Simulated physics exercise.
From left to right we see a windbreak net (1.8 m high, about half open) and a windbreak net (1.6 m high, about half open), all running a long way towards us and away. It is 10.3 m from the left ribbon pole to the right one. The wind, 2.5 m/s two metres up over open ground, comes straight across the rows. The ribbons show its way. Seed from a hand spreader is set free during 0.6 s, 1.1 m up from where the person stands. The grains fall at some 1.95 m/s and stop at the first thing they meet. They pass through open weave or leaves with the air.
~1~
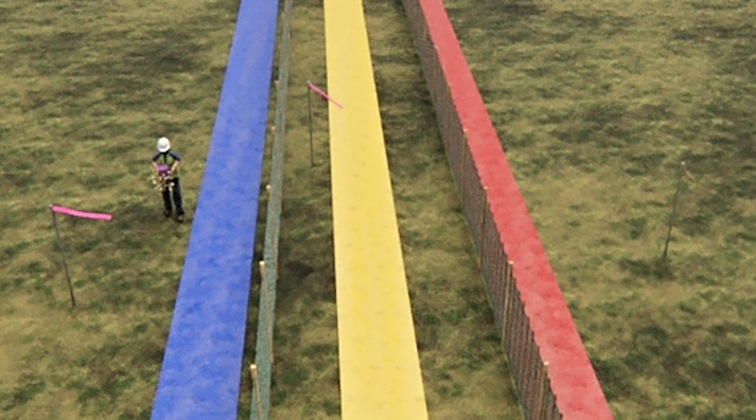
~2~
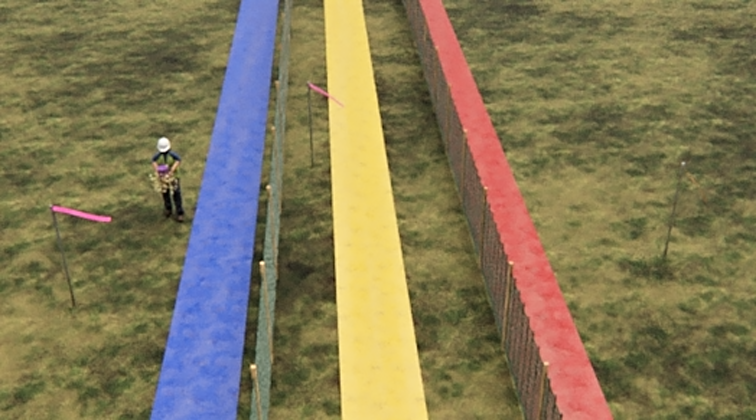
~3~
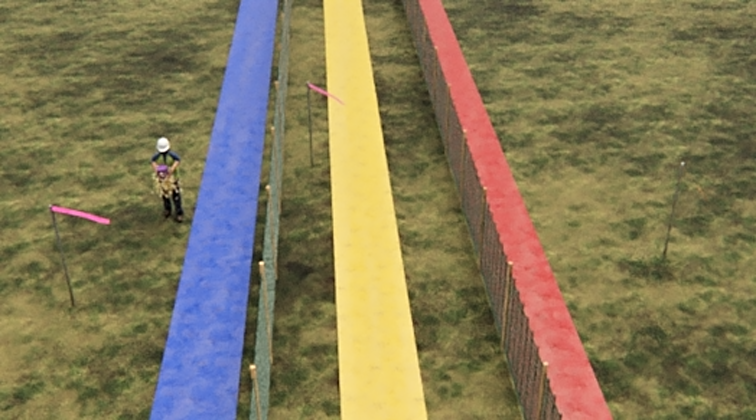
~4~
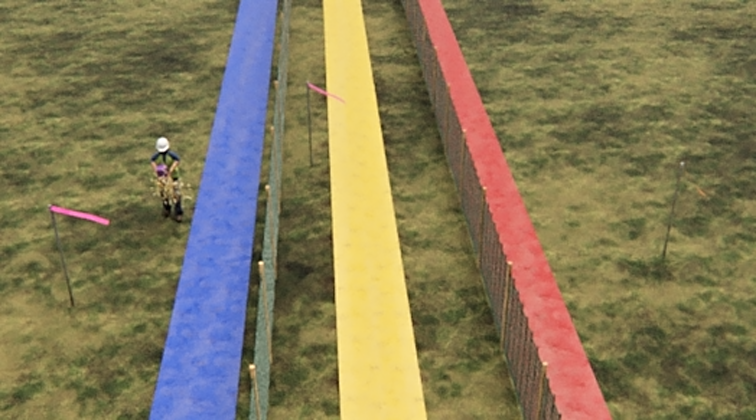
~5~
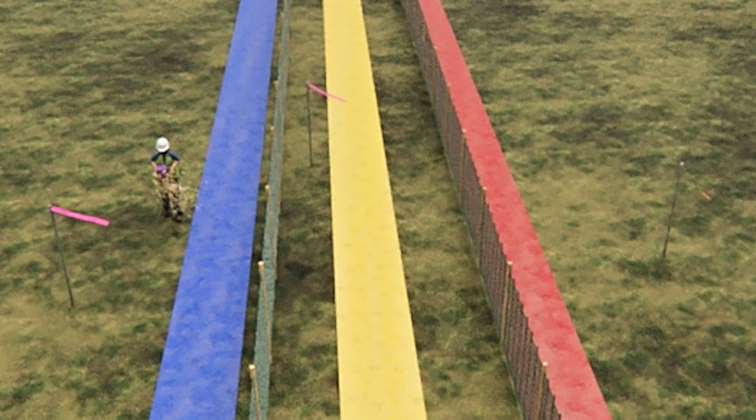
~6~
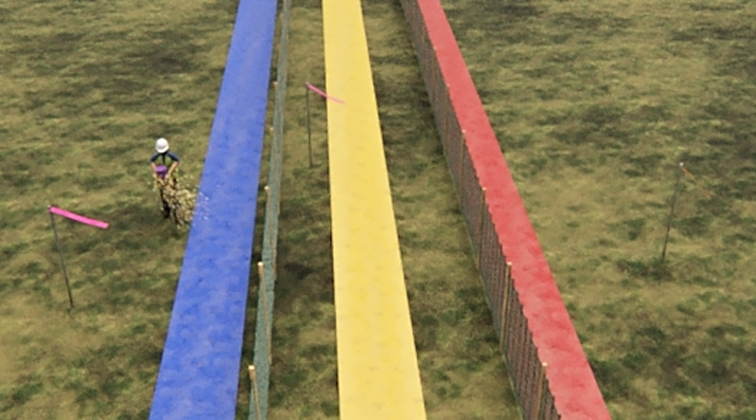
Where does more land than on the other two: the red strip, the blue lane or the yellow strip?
The biggest share falls on the blue one.
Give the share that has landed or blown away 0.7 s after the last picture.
Near 80 %.
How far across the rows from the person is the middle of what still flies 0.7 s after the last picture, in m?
About 1.0 m.
Then, 0.7 s after the last picture, 79 % is no longer flying here, and 0 % lies on the yellow strip, 68 % on the blue lane and 0 % on the red strip; the middle of what still flies is 0.2 m above the low ground, near (212, 219).
Then, 1.5 s after the last picture, 100 % is no longer flying here, and 0 % lies on the yellow strip, 87 % on the blue lane and 0 % on the red strip.
Then, 3.0 s after the last picture, 100 % is no longer flying here, and 0 % lies on the yellow strip, 87 % on the blue lane and 0 % on the red strip.
Then, 7.5 s after the last picture, 100 % is no longer flying here, and 0 % lies on the yellow strip, 87 % on the blue lane and 0 % on the red strip.
Then, 44.5 s after the last picture, 100 % is no longer flying here, and 0 % lies on the yellow strip, 87 % on the blue lane and 0 % on the red strip.
